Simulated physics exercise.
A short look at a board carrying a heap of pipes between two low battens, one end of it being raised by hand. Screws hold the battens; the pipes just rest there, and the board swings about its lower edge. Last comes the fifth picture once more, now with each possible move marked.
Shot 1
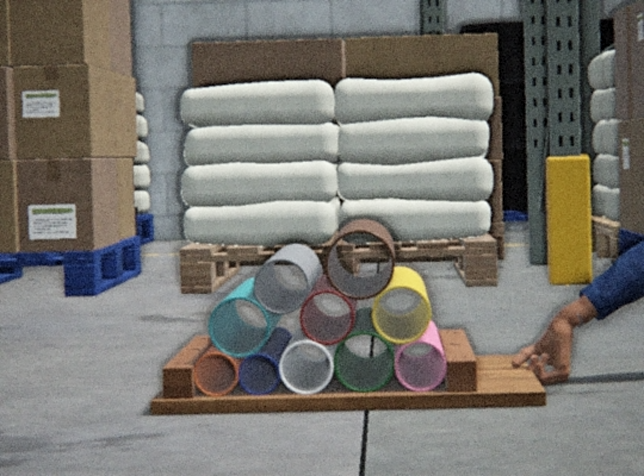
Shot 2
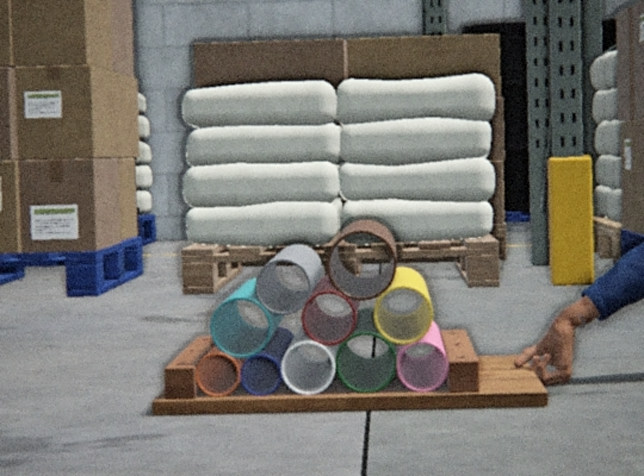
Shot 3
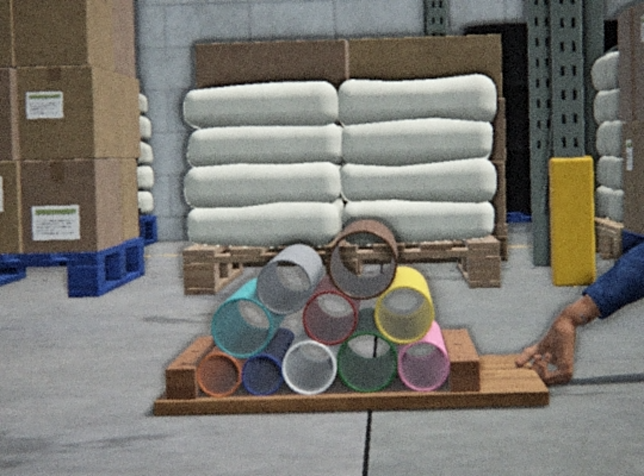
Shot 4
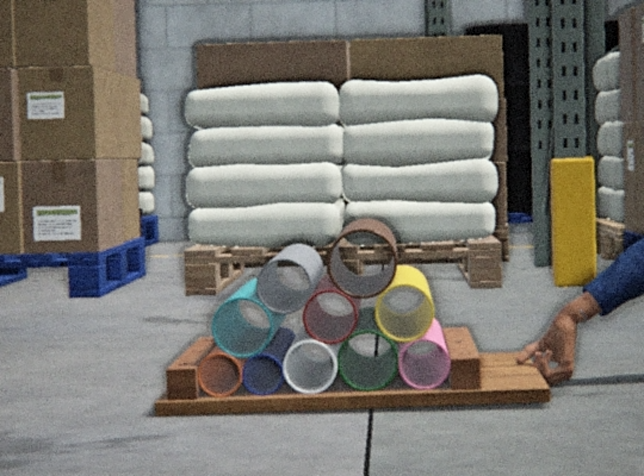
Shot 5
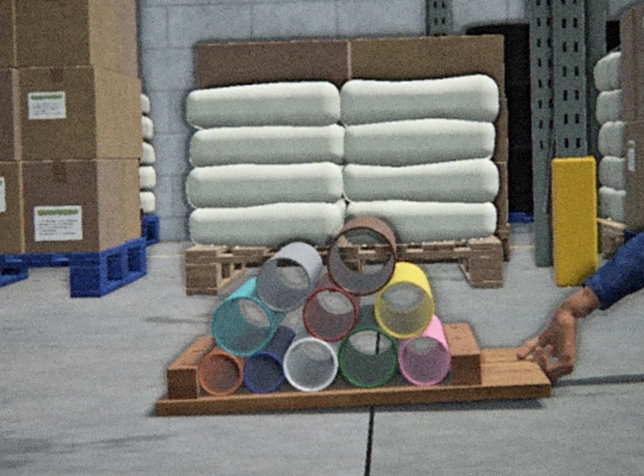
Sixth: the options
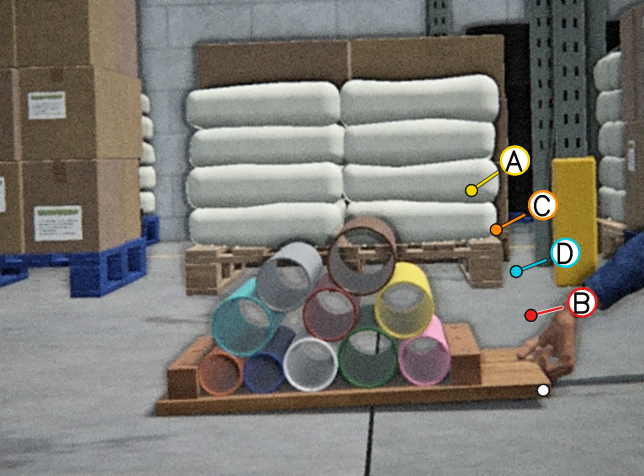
To begin with, a heap of coloured pipes rests between two low battens on a wooden board on a warehouse floor, a hand at its right end. The hand stays there and the board's right end rises very slightly at most, while the pipes keep their places in the heap.
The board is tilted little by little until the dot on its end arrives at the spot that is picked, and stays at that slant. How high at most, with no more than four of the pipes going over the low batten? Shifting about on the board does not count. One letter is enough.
A is the limit.
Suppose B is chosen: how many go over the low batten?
The count is none.
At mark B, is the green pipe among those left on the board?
The green pipe: Yes.
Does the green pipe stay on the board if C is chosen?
The green pipe: Yes.
On the marked copy, A at (471, 191); B at (531, 315); C at (497, 230); D at (517, 272); the white dot at (544, 390).
Taking A. A third of the way, board at 19°.
Two thirds of the way, board at 33°.
When it is over, board at 33°, four over the low batten (turquoise, red, grey, brown).
As for the rest, B none over the low batten; C four over the low batten (turquoise, red, grey, brown); D none over the low batten.
